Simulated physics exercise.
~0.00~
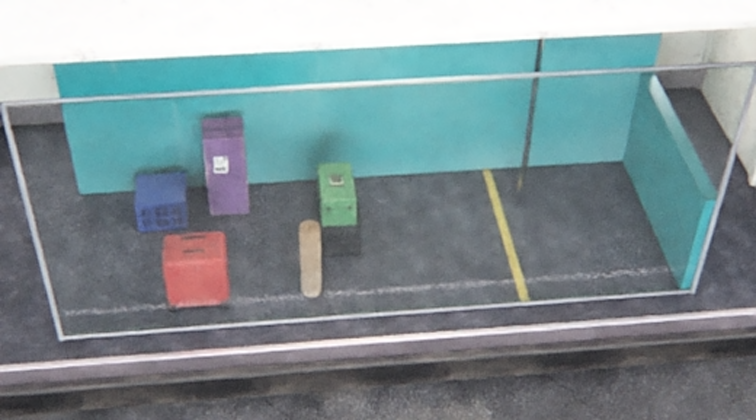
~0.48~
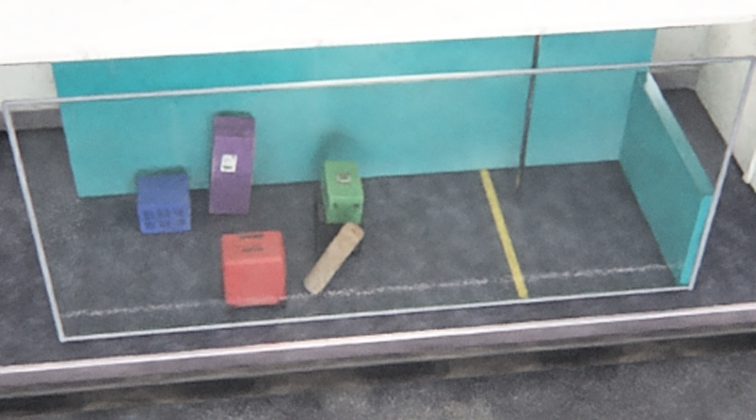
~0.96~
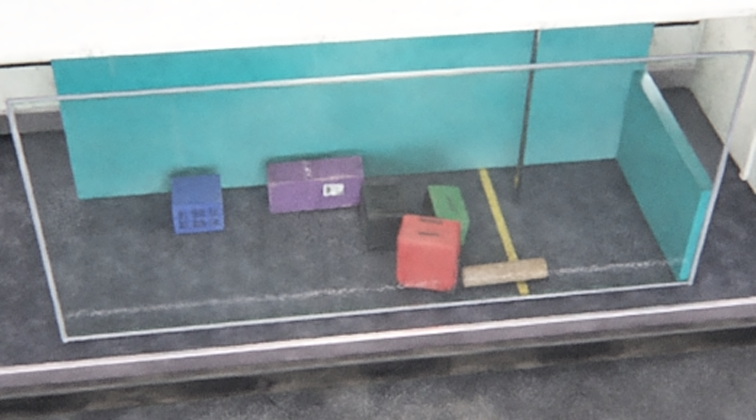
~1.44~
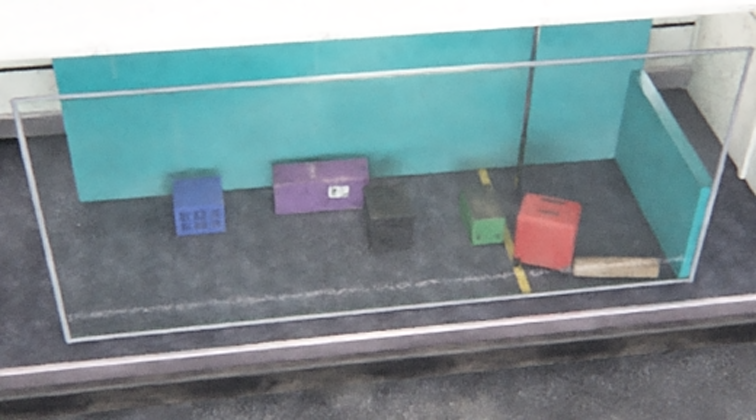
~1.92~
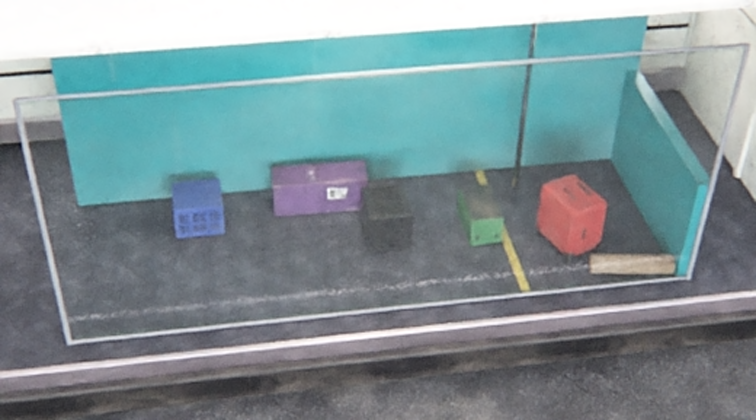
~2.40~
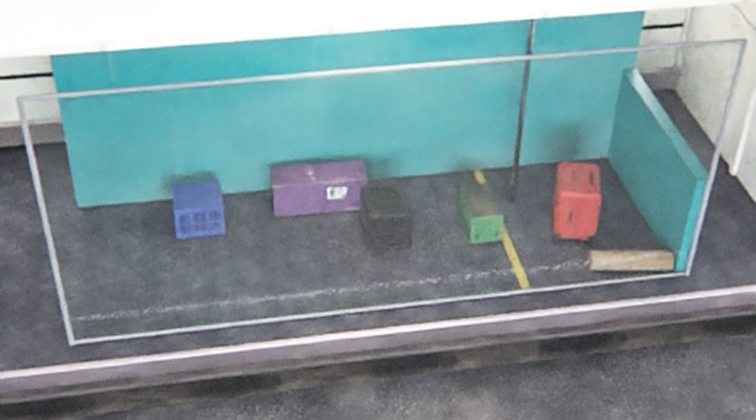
A long dark-floored bay with teal walls, a thin pole and a yellow line is seen from above through a clear front. A tall purple box stands behind a red case at the left, near a blue crate, a green toolbox and an upright brown roll. The loads start sliding right, and the purple box and roll lean, then topple. A black crate shows behind the green toolbox, which turns around as it slides. The red case and roll cross the line towards the right wall, while the green toolbox, black crate, purple box and blue crate stop short.
